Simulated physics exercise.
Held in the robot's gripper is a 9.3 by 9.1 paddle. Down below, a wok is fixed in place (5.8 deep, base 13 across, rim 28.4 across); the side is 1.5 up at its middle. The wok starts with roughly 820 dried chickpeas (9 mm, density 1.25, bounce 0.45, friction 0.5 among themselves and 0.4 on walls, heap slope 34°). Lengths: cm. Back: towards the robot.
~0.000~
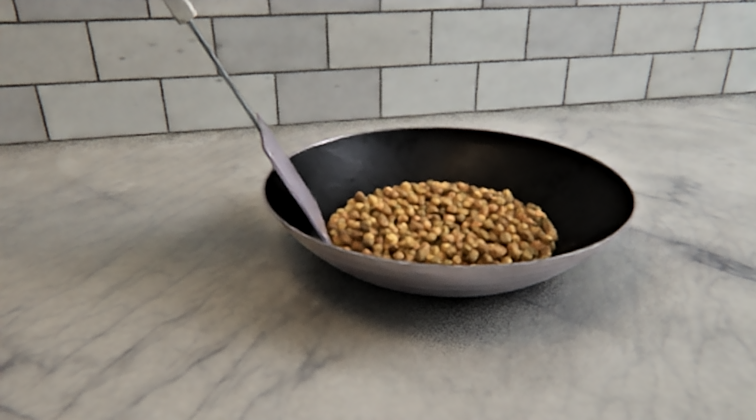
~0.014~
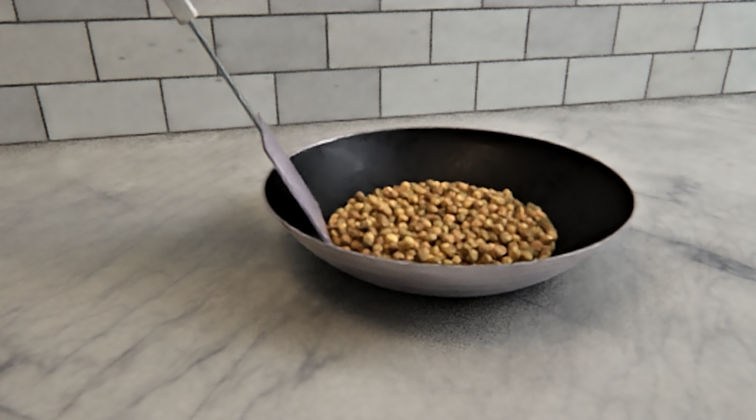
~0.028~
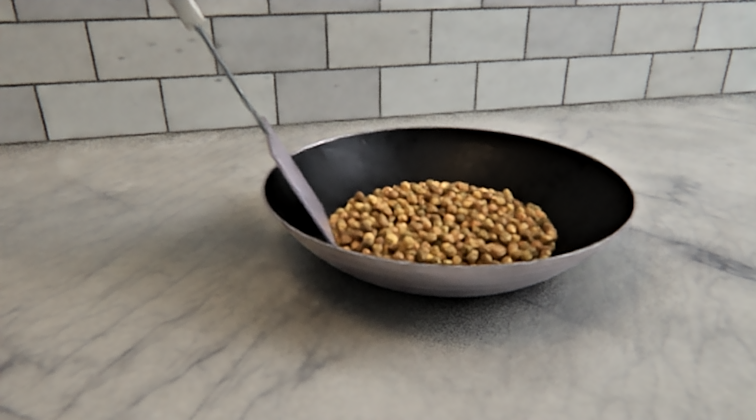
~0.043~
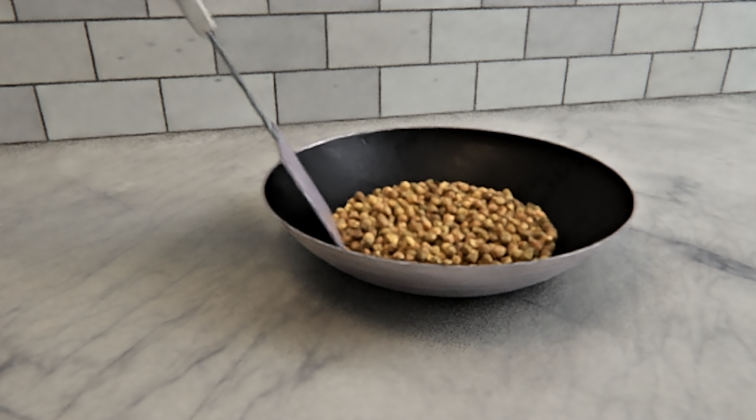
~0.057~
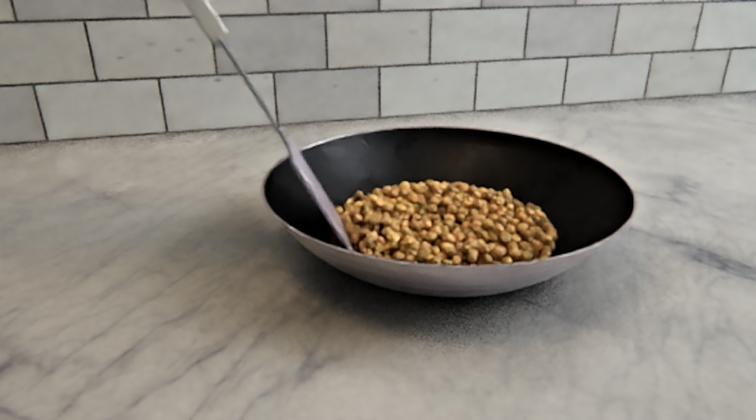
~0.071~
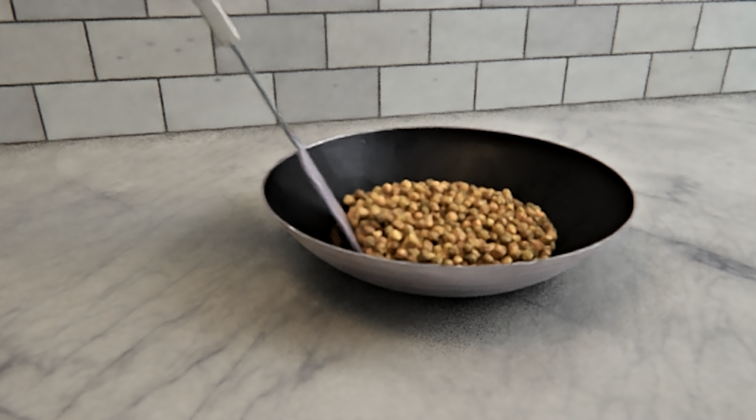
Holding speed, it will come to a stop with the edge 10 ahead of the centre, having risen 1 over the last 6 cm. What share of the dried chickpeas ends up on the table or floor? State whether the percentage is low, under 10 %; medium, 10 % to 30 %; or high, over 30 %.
The percentage is medium.
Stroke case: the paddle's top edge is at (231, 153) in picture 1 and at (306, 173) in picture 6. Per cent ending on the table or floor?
35 %.
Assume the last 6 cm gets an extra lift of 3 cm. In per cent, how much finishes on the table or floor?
Result: Approx. 15 %.
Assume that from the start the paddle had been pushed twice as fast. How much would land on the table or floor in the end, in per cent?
The share on the table or floor would be about 35 percent.
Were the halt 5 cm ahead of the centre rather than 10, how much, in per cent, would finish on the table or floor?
It would be near 0 per cent.
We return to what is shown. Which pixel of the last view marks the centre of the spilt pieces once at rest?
Around pixel (648, 214).
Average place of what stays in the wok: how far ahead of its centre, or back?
It rests close to 4.5 centimetres ahead of centre.
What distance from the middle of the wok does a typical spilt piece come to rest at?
That distance comes to about 22 cm.
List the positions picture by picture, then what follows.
In the first picture, the paddle top edge at (260, 129), sloping 63°; upper third of the load around (443, 220), from x 330 to 550, top at y 185; 822 in the wok.
In the second picture, the paddle top edge at (261, 130), sloping 63°; upper third of the load around (442, 220), from x 330 to 550, top at y 185.
In the third picture, the paddle top edge at (267, 133), sloping 63°; upper third of the load around (442, 220), from x 330 to 550, top at y 185.
In the fourth picture, the paddle top edge at (277, 138), sloping 63°; upper third of the load around (442, 220), from x 330 to 550, top at y 185.
In the fifth picture, the paddle top edge at (287, 143), sloping 63°; upper third of the load around (442, 219), from x 335 to 550, top at y 185.
In the sixth picture, the paddle top edge at (297, 146), sloping 63°; upper third of the load around (442, 218), from x 335 to 550, top at y 185; 822 in the wok.
After 0.20 s, sloping 63°, highest piece 8 above the table; 822 in the wok.
After 0.33 s, sloping 63°, highest piece 7 above the table; 822 in the wok.
After 0.59 s, sloping 63°, highest piece 7 above the table; 679 in the wok, 130 on the table or floor, 13 on the blade or in flight.
After 1.64 s, sloping 63°, highest piece 7 above the table; 676 in the wok, 146 on the table or floor.
In the end, 676 in the wok, 146 on the table or floor. That is 18 % on the table or floor.
